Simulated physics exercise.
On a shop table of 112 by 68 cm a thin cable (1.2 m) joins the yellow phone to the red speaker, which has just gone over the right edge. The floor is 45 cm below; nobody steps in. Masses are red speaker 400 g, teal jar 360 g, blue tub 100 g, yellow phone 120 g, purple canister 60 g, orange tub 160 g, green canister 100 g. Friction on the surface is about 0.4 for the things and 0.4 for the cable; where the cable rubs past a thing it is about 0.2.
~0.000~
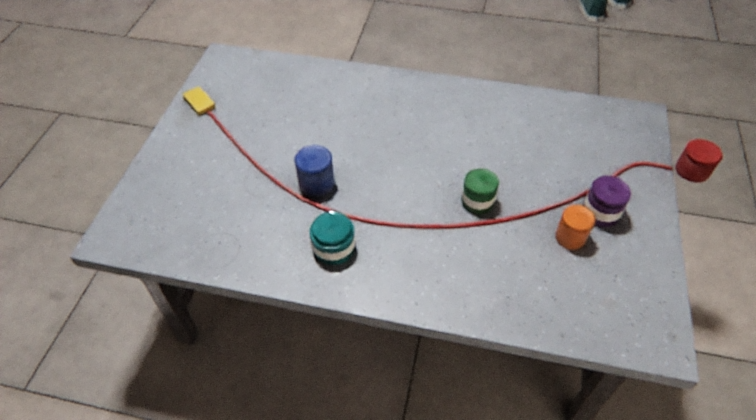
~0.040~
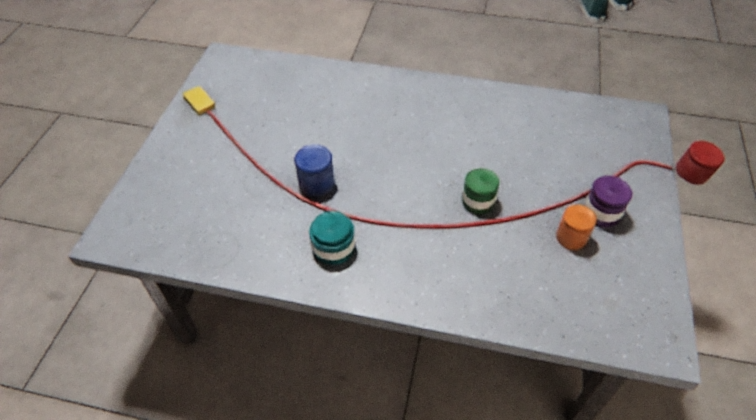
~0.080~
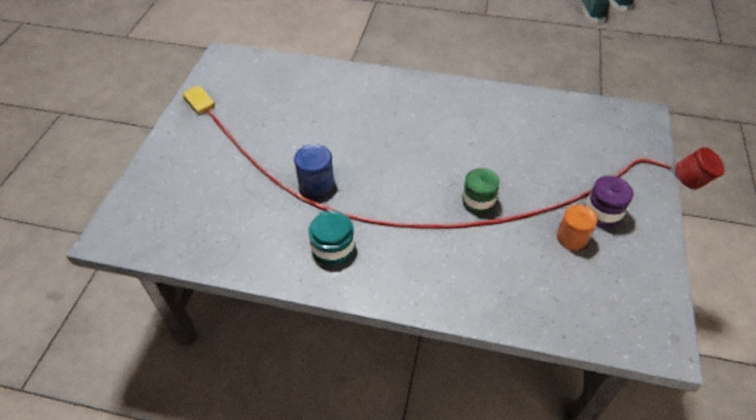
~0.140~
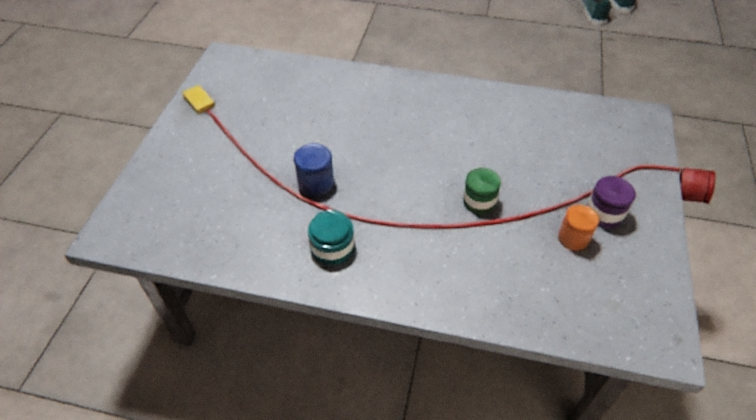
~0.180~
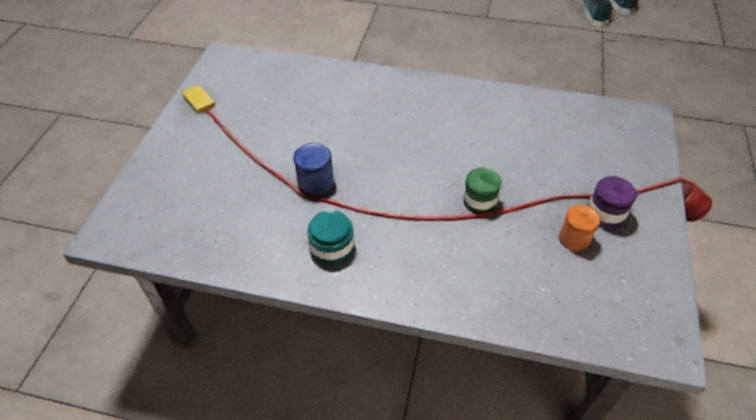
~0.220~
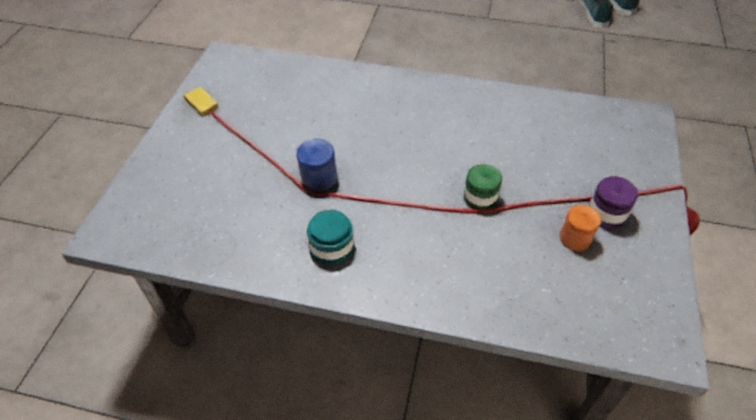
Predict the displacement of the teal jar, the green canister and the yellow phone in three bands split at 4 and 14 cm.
Result: Teal jar hardly moves, green canister shifts a middling way, yellow phone ends far away.
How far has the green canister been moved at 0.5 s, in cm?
Some 9 cm.
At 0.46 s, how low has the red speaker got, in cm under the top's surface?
Some 40 cm.
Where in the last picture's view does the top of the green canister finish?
Near (493, 145).
By 0.5 s, the cable's tail end at (300, 151); yellow phone 26 cm off its start, green canister 9 cm off its start, blue tub 14 cm off its start.
By 0.7 s, the cable's tail end at (399, 181); yellow phone 50 cm off its start, green canister 10 cm off its start, blue tub 15 cm off its start.
By 1.0 s, the cable's tail end at (407, 184); yellow phone 52 cm off its start at (392, 190), green canister 10 cm off its start at (493, 145), blue tub 15 cm off its start at (359, 112).
By 1.2 s, the cable's tail end at (407, 184); yellow phone 52 cm off its start, green canister 10 cm off its start, blue tub 15 cm off its start.
By 2.4 s, the cable's tail end at (407, 184); yellow phone 52 cm off its start at (392, 190), green canister 10 cm off its start at (493, 145), teal jar 0 cm off its start at (329, 224), blue tub 15 cm off its start at (359, 112).
